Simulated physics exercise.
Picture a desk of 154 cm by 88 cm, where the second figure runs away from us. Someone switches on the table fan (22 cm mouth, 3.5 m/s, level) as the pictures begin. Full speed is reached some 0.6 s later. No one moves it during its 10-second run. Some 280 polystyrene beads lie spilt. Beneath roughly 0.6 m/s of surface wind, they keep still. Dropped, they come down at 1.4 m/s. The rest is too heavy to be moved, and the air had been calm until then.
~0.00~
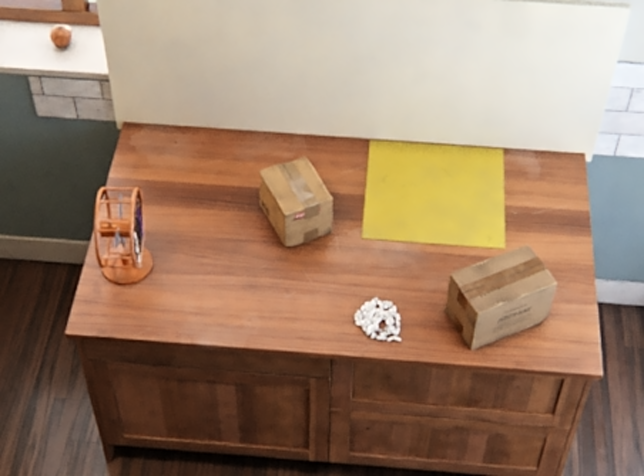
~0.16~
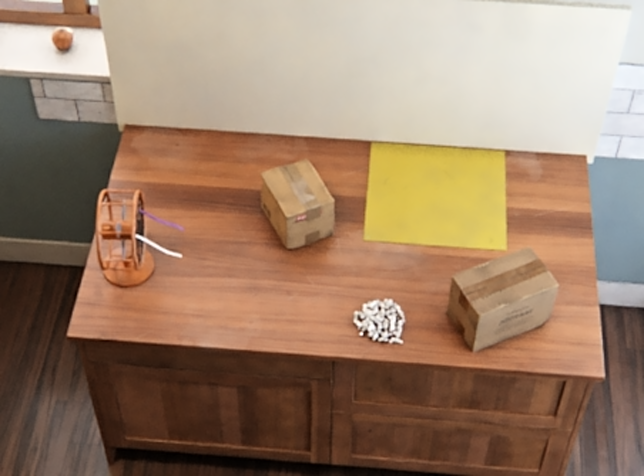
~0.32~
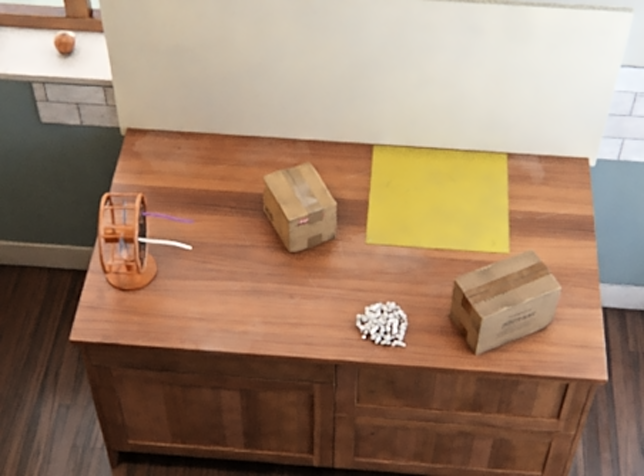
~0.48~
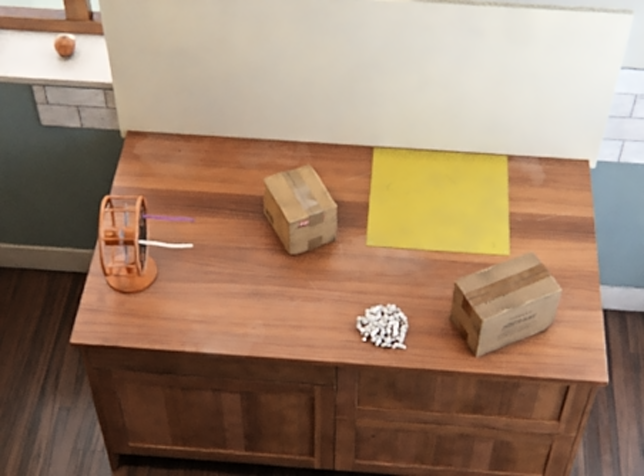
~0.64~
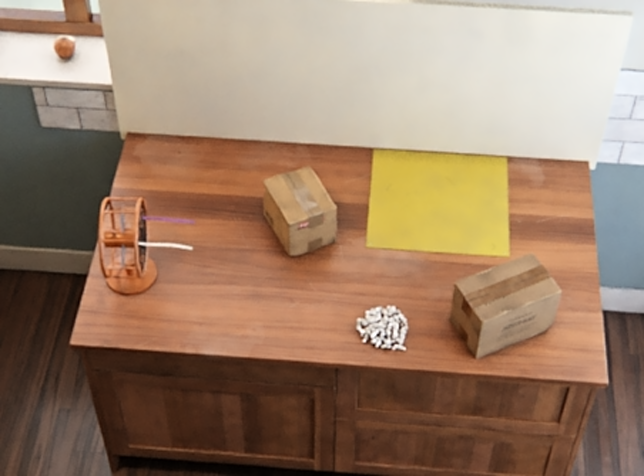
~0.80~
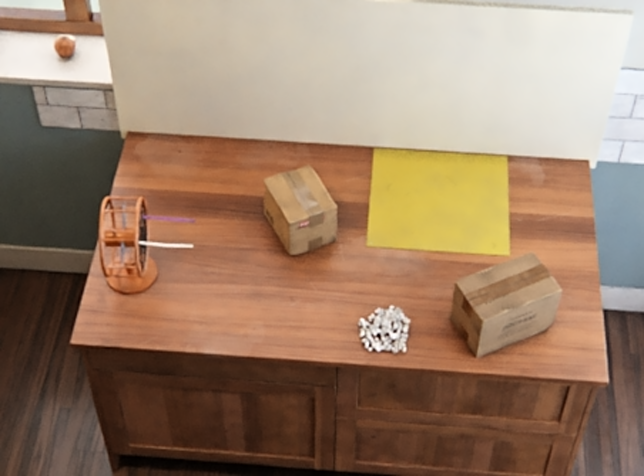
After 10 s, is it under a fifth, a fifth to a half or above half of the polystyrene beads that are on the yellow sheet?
Of the polystyrene beads, not even a fifth end on the yellow sheet.
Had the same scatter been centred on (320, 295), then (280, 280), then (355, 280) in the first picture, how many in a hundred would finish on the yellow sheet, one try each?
Going through the three spots in order, you'd get 0 percent, 1 percent and 10 percent.
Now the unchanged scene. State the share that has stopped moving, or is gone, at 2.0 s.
Estimated share: Near 100 %.
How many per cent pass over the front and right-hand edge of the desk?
Roughly 100 per cent at the front edge and 0 per cent at the right-hand edge.
After 2.0 s, 0 % are on the yellow sheet; 99 % have settled or left.
After 3.2 s, 0 % are on the yellow sheet; 100 % have settled or left.
After 5.5 s, 0 % are on the yellow sheet; 100 % have settled or left.
After 10.0 s, at the end, 0 % are on the yellow sheet.
